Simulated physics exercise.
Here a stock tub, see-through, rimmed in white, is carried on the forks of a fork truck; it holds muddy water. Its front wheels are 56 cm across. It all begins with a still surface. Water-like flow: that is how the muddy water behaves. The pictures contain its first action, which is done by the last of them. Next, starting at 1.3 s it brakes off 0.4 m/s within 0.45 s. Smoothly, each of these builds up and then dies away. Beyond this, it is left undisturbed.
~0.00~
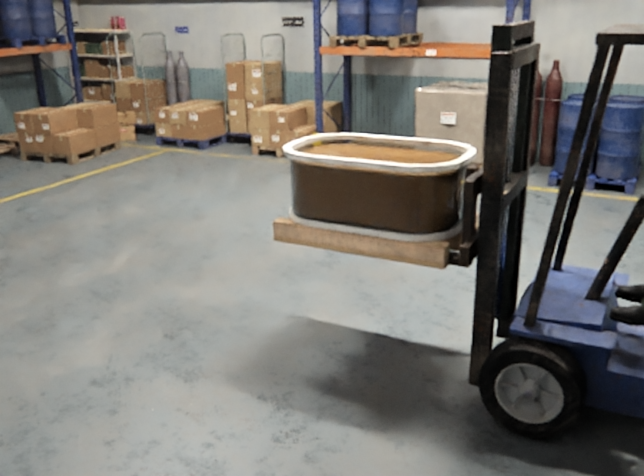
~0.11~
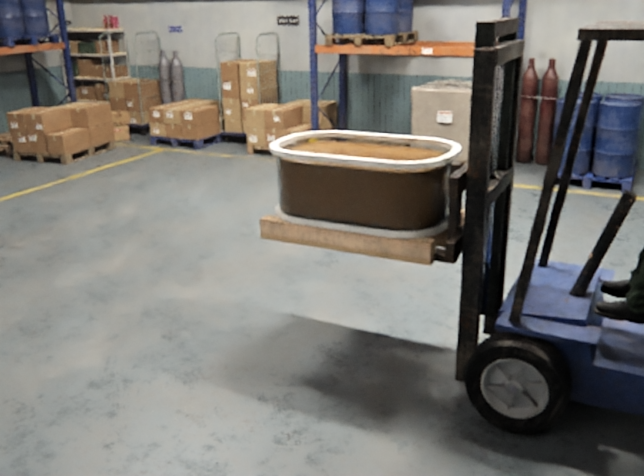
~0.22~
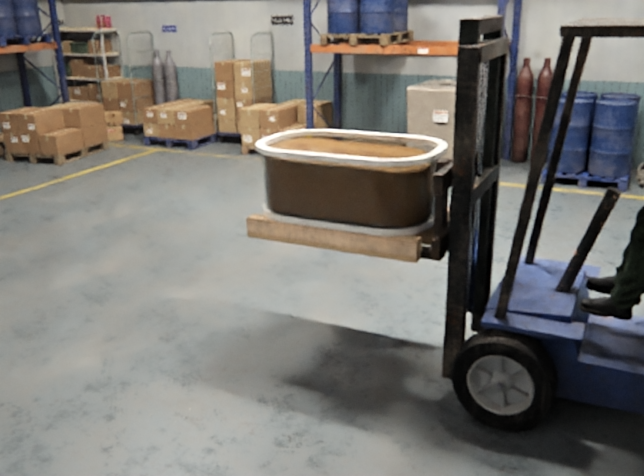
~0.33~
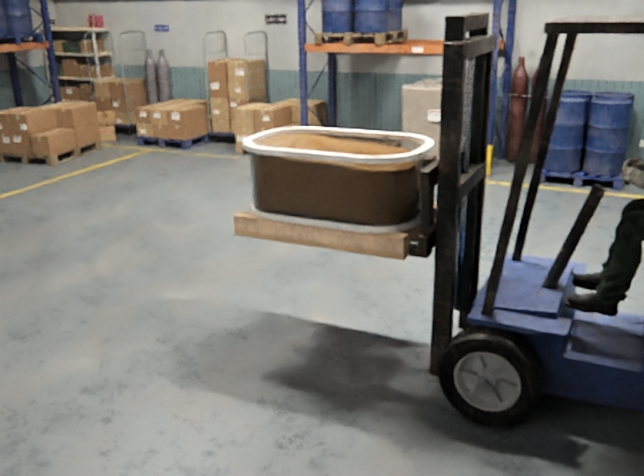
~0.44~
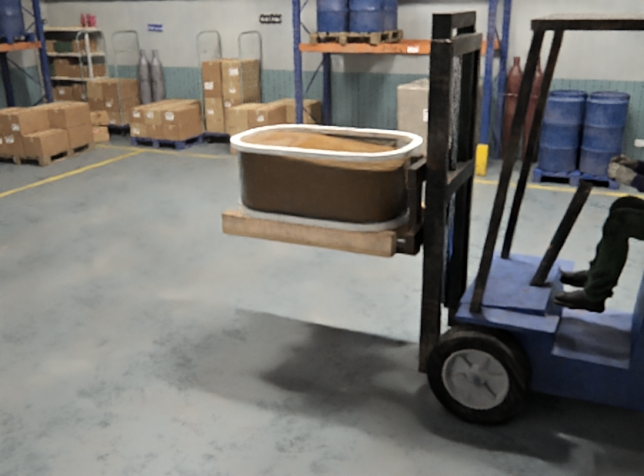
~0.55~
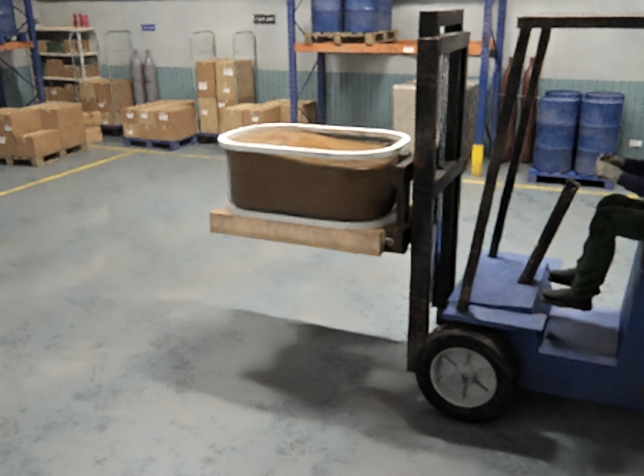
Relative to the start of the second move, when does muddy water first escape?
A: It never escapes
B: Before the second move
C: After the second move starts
After the second move starts (C).
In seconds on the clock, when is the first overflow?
Near 2.0 s.
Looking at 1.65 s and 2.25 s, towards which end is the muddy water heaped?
Earlier it favours the forward side, later the rear side.
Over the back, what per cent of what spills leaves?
20%.
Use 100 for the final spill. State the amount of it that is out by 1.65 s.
By then it's around 0 per cent.
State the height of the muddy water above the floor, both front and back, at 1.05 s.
Front level 32 cm, back level 40 cm.
By 1.05 s it stands 40 cm high behind and 32 cm in front; all of it is still inside.
By 1.65 s it stands 29 cm high behind and 45 cm in front; all of it is still inside.
By 2.25 s it stands 42 cm high behind and 31 cm in front; 1 per cent has gone over the front.
By 4.74 s 3 per cent has gone over the front and the back; the first of it left at about 2.05 s, and the second move began at 1.3 s.
